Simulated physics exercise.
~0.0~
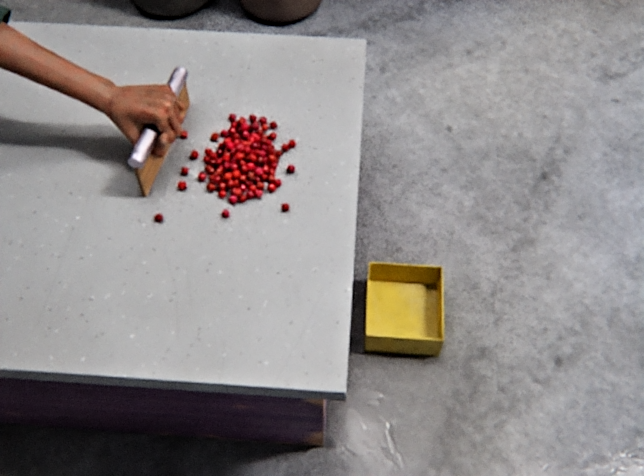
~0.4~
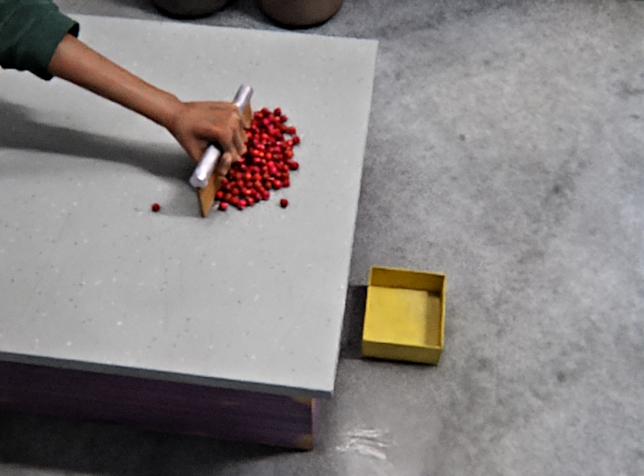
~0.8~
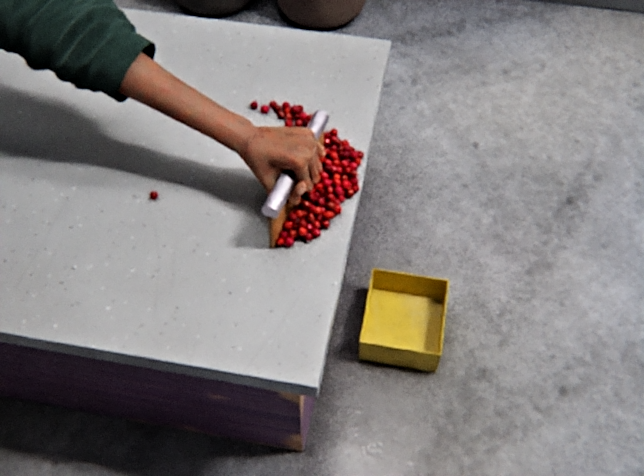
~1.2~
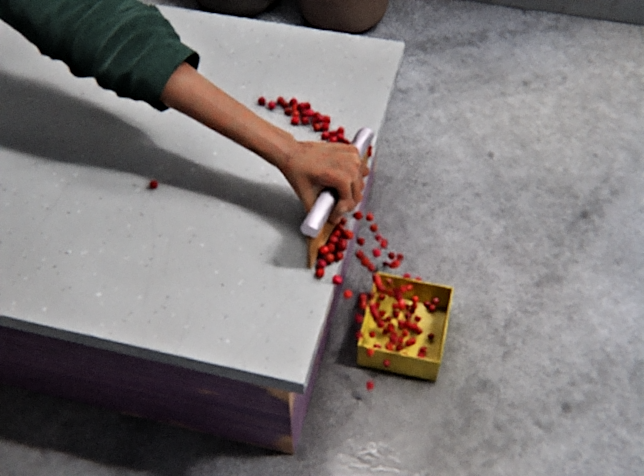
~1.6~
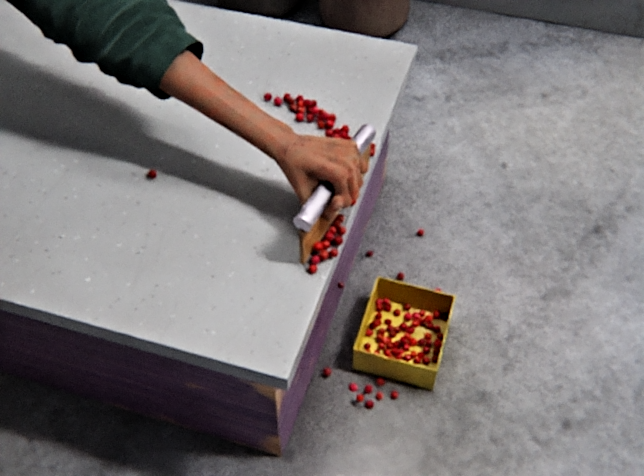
Red cranberries being pushed by a hand-held scraper across a grey tabletop, many dropping into a yellow tin, others scattering or staying on top.
